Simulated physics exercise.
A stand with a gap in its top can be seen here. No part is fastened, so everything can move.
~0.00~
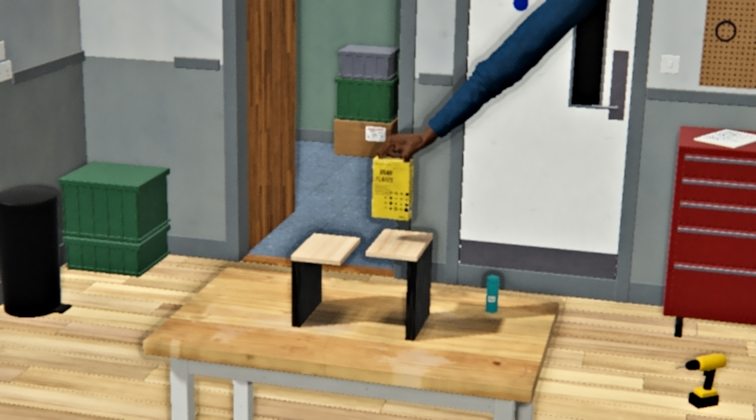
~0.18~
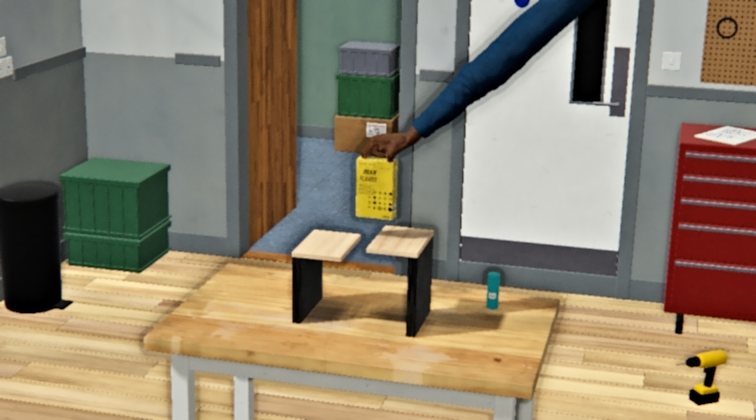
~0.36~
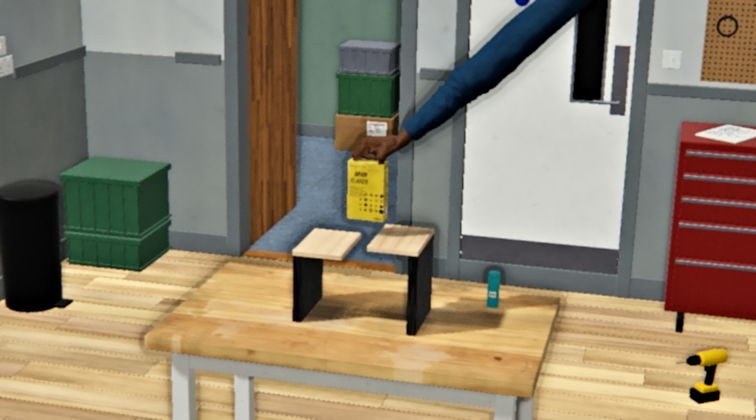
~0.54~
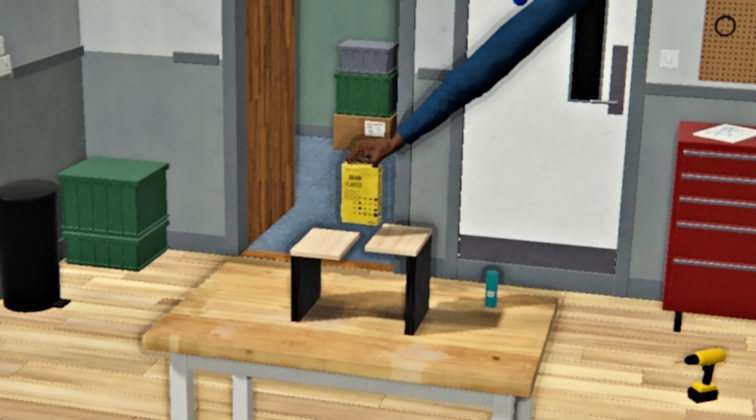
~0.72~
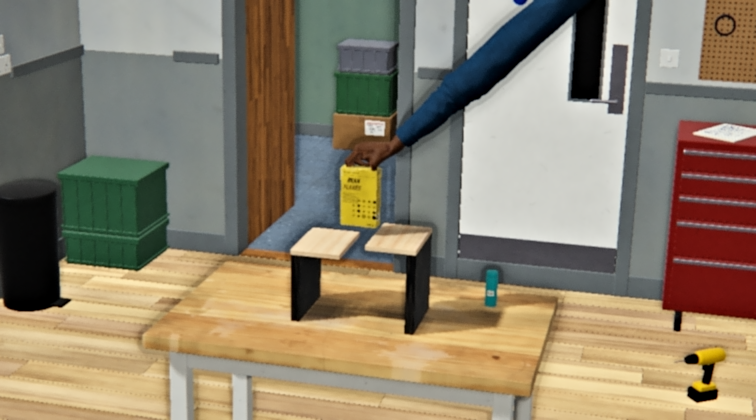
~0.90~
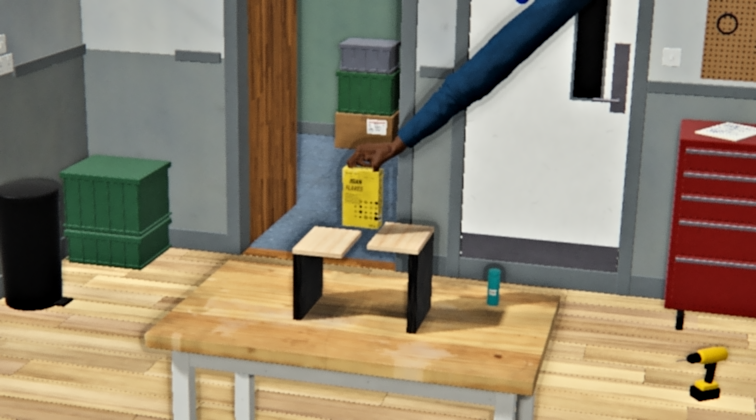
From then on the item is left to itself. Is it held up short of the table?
Sure enough, it hangs up at the gap.
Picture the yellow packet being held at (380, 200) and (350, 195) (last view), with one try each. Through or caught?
On the first go it gets jammed, and on the second it gets jammed.
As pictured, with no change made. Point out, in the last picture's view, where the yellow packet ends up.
Close to (318, 219) in the last picture.
Around 1.20 s, yellow packet rocked 29° from its first pose near (349, 208).
Around 1.40 s, yellow packet on its side near (324, 214).
Around 1.50 s, yellow packet on its side near (315, 218).
Around 2.00 s, yellow packet on its side near (319, 218).
Finally (2.9 s), down or leaning hard on the stand or table, yellow packet; turquoise shaker still in place. Final places as the last picture's camera would see them, yellow packet near (318, 219). The packet stays on top.
